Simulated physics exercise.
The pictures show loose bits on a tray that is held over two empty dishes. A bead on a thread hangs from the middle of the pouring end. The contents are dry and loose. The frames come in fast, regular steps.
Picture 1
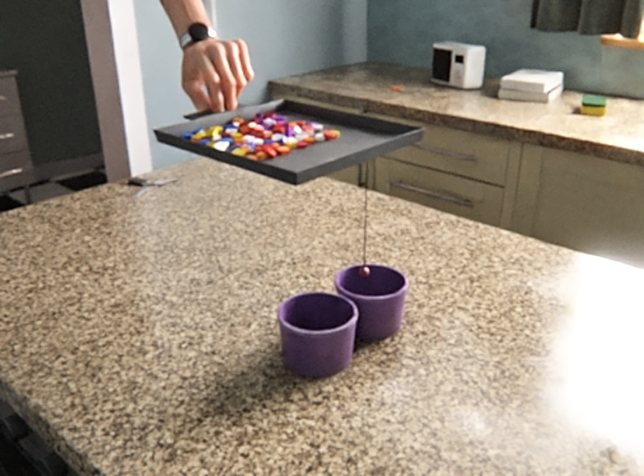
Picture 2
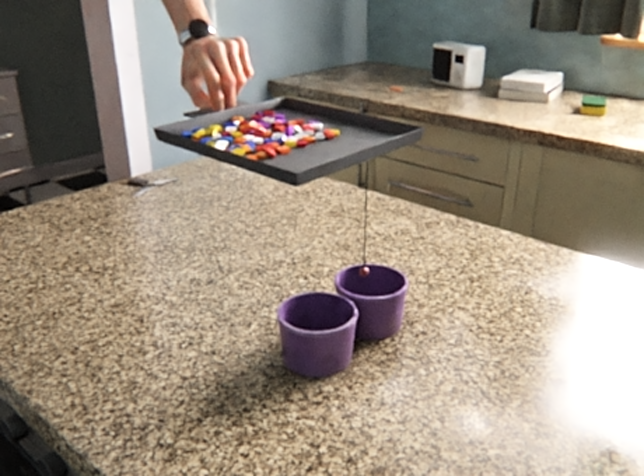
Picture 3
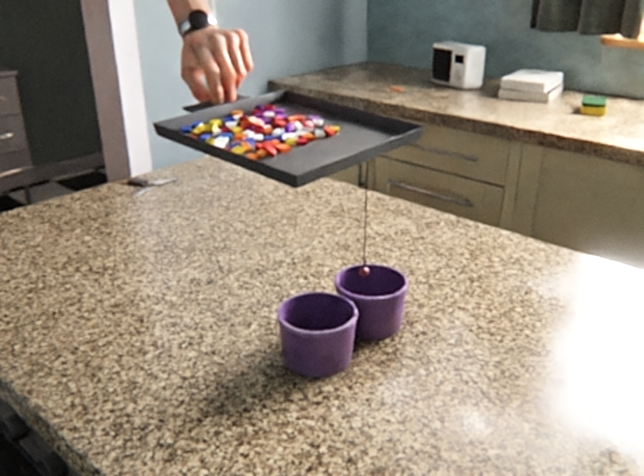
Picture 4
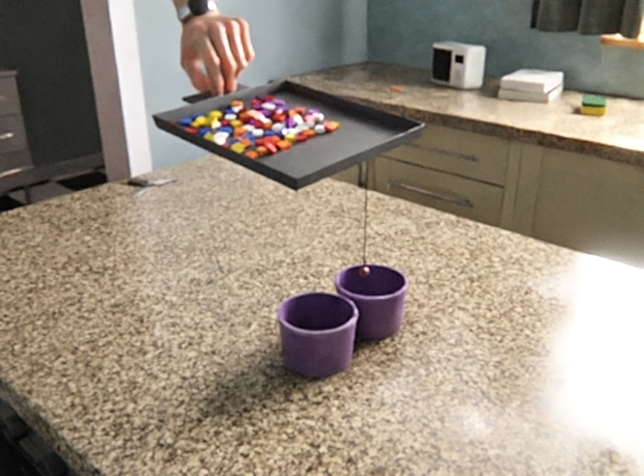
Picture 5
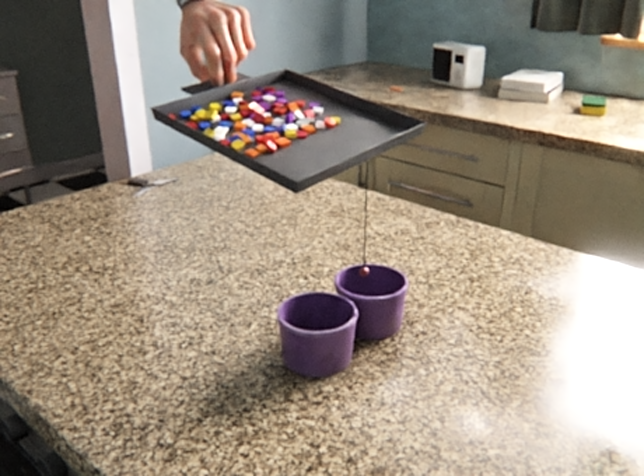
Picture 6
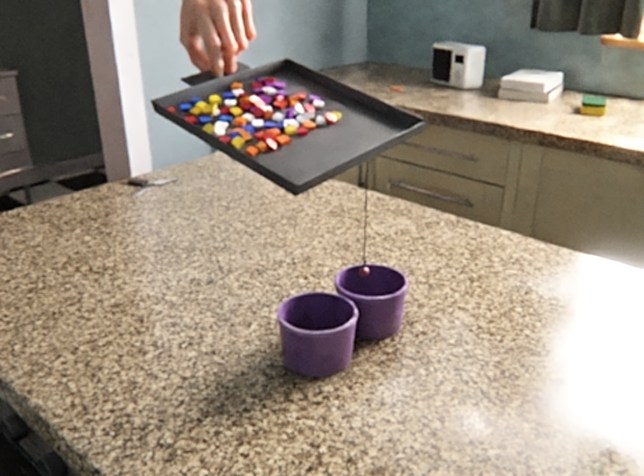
We see a hand holding a dark tray of colourful mosaic tiles above two empty purple dishes on a speckled countertop, then gradually raising the tray's back edge so that it slopes a little toward its front left corner.
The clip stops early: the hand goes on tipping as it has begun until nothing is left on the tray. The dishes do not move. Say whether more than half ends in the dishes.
Caught overall: The larger part.
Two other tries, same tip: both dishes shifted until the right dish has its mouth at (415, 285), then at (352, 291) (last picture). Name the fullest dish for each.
First left, then the left one.
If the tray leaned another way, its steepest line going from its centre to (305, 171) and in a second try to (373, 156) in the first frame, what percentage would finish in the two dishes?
First some 80, then 10 per cent.
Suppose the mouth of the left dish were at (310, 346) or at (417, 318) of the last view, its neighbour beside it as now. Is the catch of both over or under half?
One: Less than half. Two: Under half.
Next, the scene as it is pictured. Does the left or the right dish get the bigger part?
The winner is left.
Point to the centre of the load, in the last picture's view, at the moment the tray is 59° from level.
Near (307, 160).
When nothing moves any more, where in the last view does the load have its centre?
Roughly at (318, 353).
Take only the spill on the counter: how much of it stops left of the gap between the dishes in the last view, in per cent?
About 40 per cent.
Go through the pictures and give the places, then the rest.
The first picture shows corners of the pouring end at (296, 171) and (421, 128), level; middle of the load at (258, 135), mosaic tiles; left dish at (346, 344); right dish at (399, 309); bead on its thread at (364, 272).
The second picture shows corners of the pouring end at (296, 172) and (421, 128), level; middle of the load at (258, 134).
The third picture shows corners of the pouring end at (296, 174) and (422, 126), tipped barely, lowest at the left corner; middle of the load at (258, 130).
The fourth picture shows corners of the pouring end at (296, 177) and (422, 124), tipped a little, lowest at the left corner; middle of the load at (258, 125).
The fifth picture shows corners of the pouring end at (297, 180) and (423, 122), tipped a little, lowest at the left corner; middle of the load at (258, 119).
The sixth picture shows corners of the pouring end at (297, 183) and (424, 120), tipped a little, lowest at the left corner; middle of the load at (258, 113); left dish at (346, 344); right dish at (399, 309).
Soon, tray tipped steeply; nearly all on the tray; a small part in the air.
A while on, tray tipped right over; about two thirds on the tray; a small part in the left dish; a small part outside both; a small part in the air.
Towards the end, tray tipped past a quarter turn; about two thirds in the left dish; about a quarter outside both.
Finally, tray tipped past a quarter turn; about two thirds in the left dish; none in the right dish; about a quarter outside both.
